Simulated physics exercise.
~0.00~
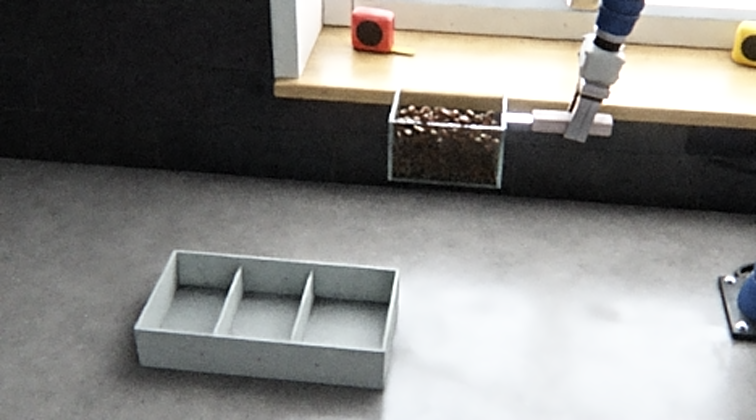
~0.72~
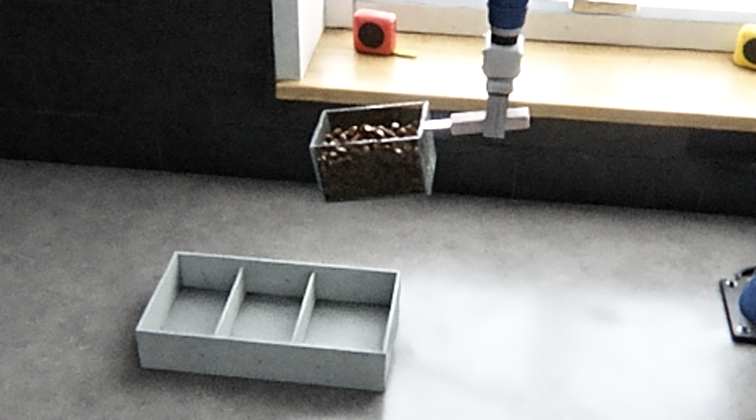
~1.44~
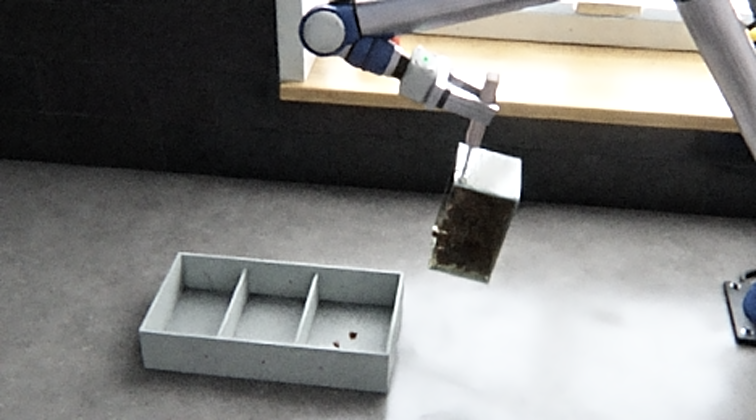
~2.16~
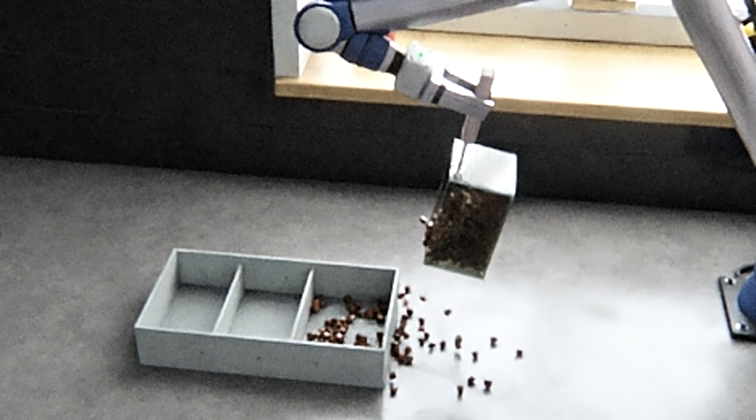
We see a robot arm carry a clear box of brown pellets leftward above a gray divided tray, then move it back right and tip it steeply, spilling some pellets into the tray's right section and others onto the table, with many still in the box.
